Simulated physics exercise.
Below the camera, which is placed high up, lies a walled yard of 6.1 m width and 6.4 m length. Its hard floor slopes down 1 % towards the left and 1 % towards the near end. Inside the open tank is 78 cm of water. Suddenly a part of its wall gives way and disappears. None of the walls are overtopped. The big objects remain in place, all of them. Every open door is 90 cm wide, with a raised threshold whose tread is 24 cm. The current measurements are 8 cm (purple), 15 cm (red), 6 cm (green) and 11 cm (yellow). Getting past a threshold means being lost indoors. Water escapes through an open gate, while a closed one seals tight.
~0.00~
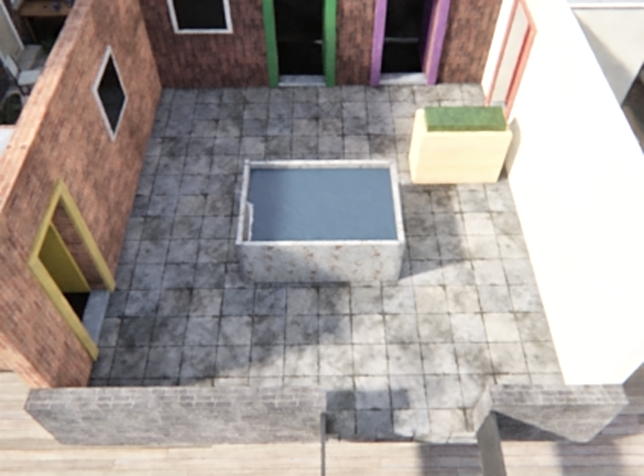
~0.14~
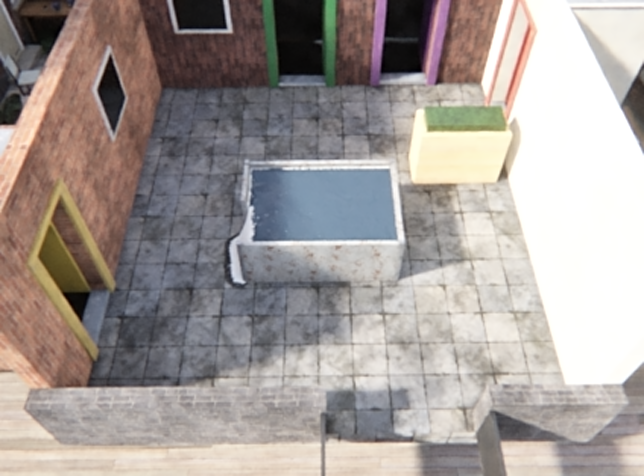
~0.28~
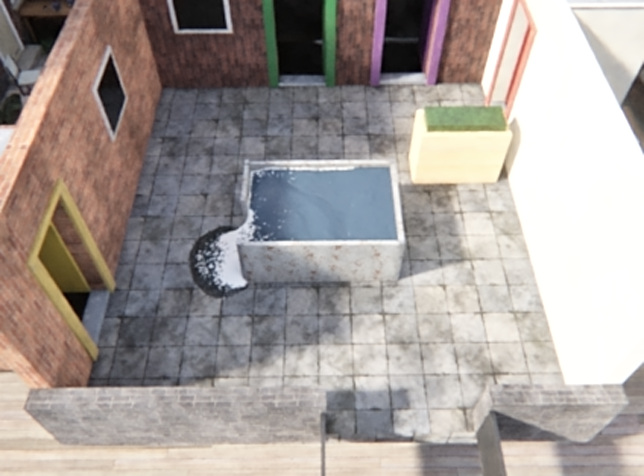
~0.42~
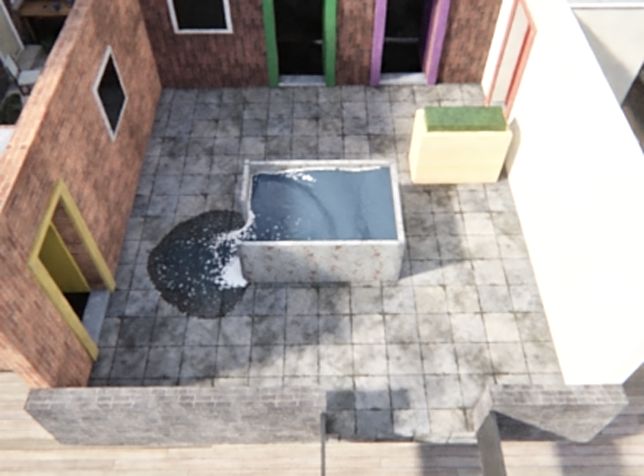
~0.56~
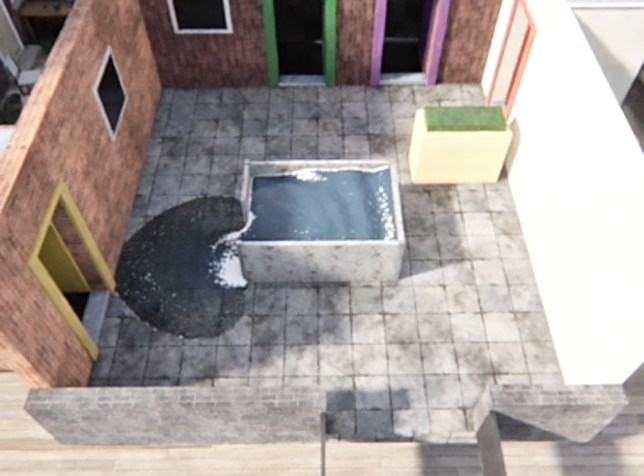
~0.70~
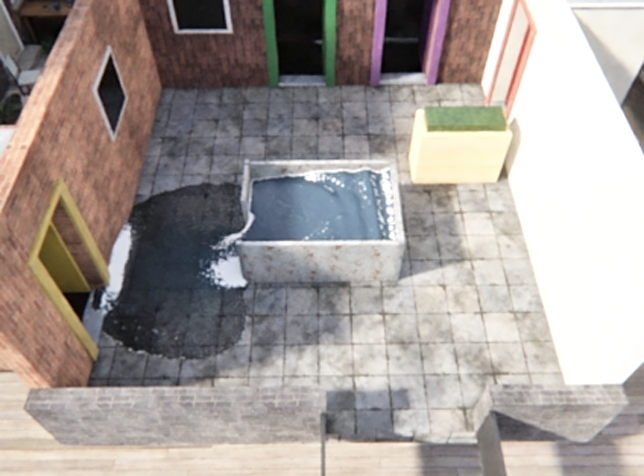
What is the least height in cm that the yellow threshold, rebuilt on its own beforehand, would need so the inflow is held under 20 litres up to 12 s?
Around 27 cm would be enough.
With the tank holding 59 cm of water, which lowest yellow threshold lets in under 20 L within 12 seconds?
Step height: Approx. 20 cm.
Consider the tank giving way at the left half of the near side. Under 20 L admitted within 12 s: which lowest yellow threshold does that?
Close to 14.5 cm at the least.
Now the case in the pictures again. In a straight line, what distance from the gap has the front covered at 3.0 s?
Front distance: Approx. 4.4 m.
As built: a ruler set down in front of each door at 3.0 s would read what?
Centimetres: Purple = 0, red = 0, green = 0, yellow = 22.
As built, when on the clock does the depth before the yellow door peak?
Near 1.4 seconds.
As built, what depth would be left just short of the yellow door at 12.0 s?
About 8.5 cm.
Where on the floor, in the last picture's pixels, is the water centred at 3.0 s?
I'd put it close to (244, 245).
After 1.4 s water covers 20 % of the floor, deepest (40 cm) near (119, 262); 29 cm at the yellow door, 45 litres in over its 11 cm threshold.
After 3.0 s water covers 40 % of the floor, deepest (34 cm) near (80, 417); 22 cm at the yellow door, 175 litres in over its 11 cm threshold.
After 12.0 s water covers 95 % of the floor, deepest (10 cm) near (80, 417); 8 cm at the yellow door, 252 litres in over its 11 cm threshold.
At the yellow door as built, the water arrived by 0.7 s and peaked near 29 cm at 1.4 s.
With a threshold of 24 cm, 36 litres would have come in within the 12 s; with 32.5 cm, 3 litres. So under 20 litres takes about 27 cm.
